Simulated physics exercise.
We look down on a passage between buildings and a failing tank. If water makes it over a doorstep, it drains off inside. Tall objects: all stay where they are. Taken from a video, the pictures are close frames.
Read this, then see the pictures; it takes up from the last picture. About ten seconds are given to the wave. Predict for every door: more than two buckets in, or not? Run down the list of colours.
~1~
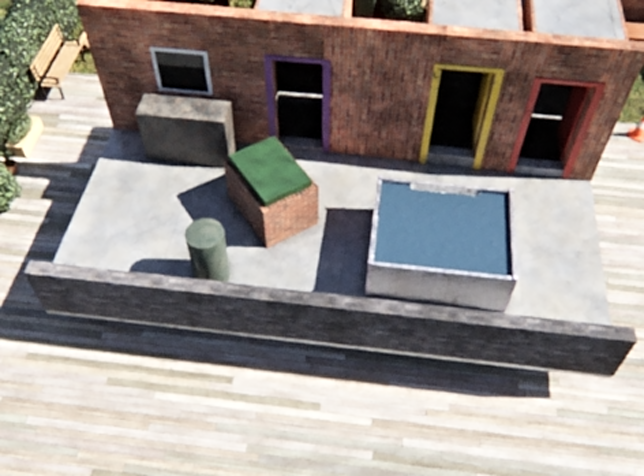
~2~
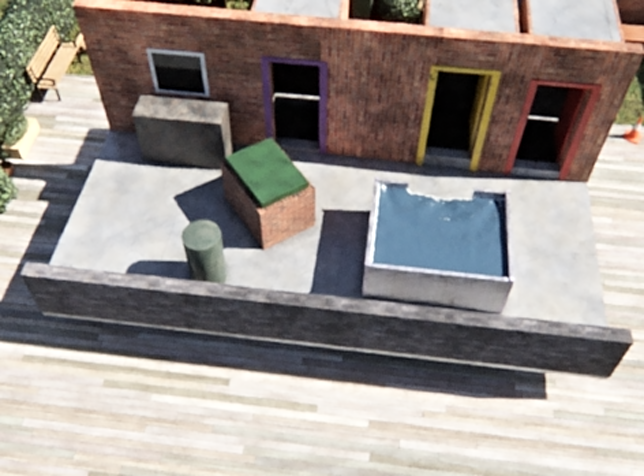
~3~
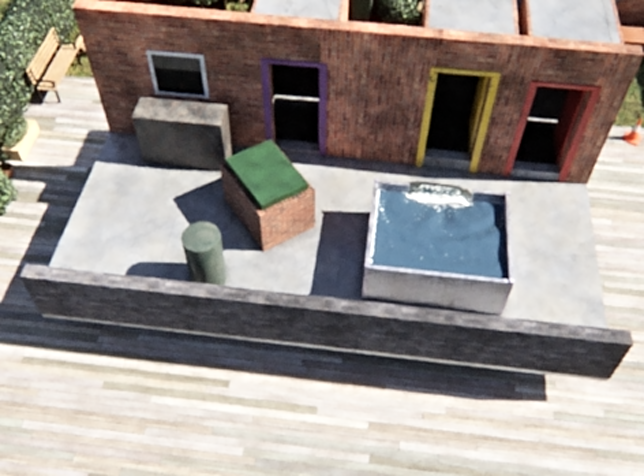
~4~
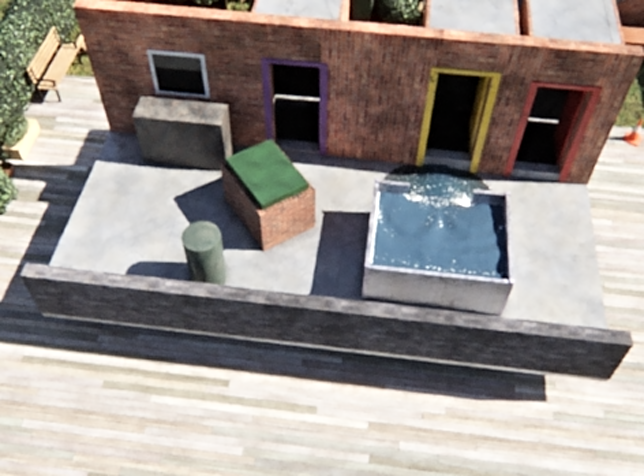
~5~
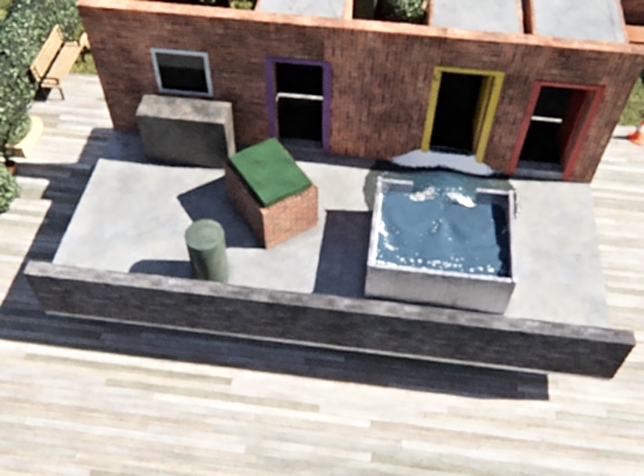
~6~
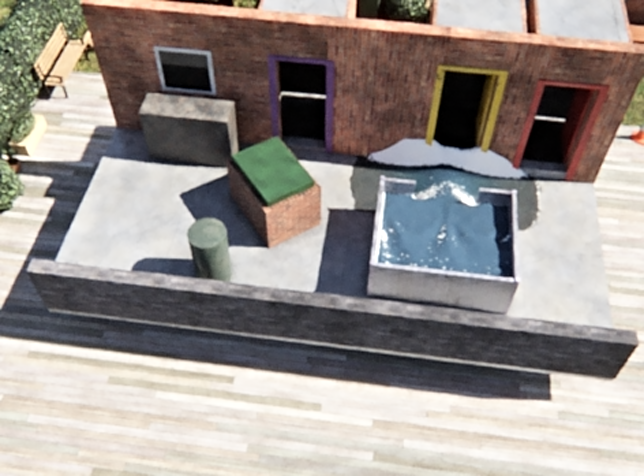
Yellow door: Exceeds it; red door: Does not exceed it; purple door: Exceeds it.
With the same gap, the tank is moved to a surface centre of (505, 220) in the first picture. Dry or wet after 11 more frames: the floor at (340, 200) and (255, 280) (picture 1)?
Taking both places in turn, they end up inundated and unaffected.
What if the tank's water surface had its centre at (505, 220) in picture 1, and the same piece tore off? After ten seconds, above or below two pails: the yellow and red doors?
Taking them in turn, the yellow door surpasses that, while the red door surpasses that.
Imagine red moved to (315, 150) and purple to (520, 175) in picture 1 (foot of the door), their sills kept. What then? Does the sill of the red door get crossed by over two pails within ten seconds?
The red door stays below.
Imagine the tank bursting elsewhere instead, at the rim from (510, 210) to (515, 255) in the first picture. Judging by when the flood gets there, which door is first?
First to be reached: The red-painted one.
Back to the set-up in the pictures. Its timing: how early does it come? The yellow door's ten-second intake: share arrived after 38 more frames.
It would be roughly 100 percent of the ten-second total.
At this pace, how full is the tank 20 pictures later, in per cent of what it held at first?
Near 36 in a hundred.
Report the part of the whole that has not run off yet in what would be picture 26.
My figure is close to 76 percent.
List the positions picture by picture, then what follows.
In the first picture, the open tank at (443, 228) is whole and still.
In the second picture, water pours out on the open tank's far side and has run to a hidden place.
In the third picture, water pours out on the open tank's far side and has run to a hidden place.
In the fourth picture, the front is at (461, 171), out from the gap on the open tank's far side.
In the fifth picture, the front is at (500, 174), out from the gap on the open tank's far side.
In the sixth picture, the front is at (531, 177), out from the gap on the open tank's far side.
A moment on, water covers 20 % of the floor; the yellow door far over two buckets in, the red door wet at the sill, nothing in, the purple door wet at the sill, nothing in.
Next, water covers 30 % of the floor; the yellow door far over two buckets in, the red door wet at the sill, nothing in, the purple door wet at the sill, nothing in.
Then, water covers 45 % of the floor; the yellow door far over two buckets in, the red door wet at the sill, nothing in, the purple door wet at the sill, nothing in.
Later, water covers 75 % of the floor; the yellow door far over two buckets in, the red door wet at the sill, nothing in, the purple door over two buckets in.
In the end, water covers 75 % of the floor; the yellow door far over two buckets in, the red door wet at the sill, nothing in, the purple door over two buckets in.
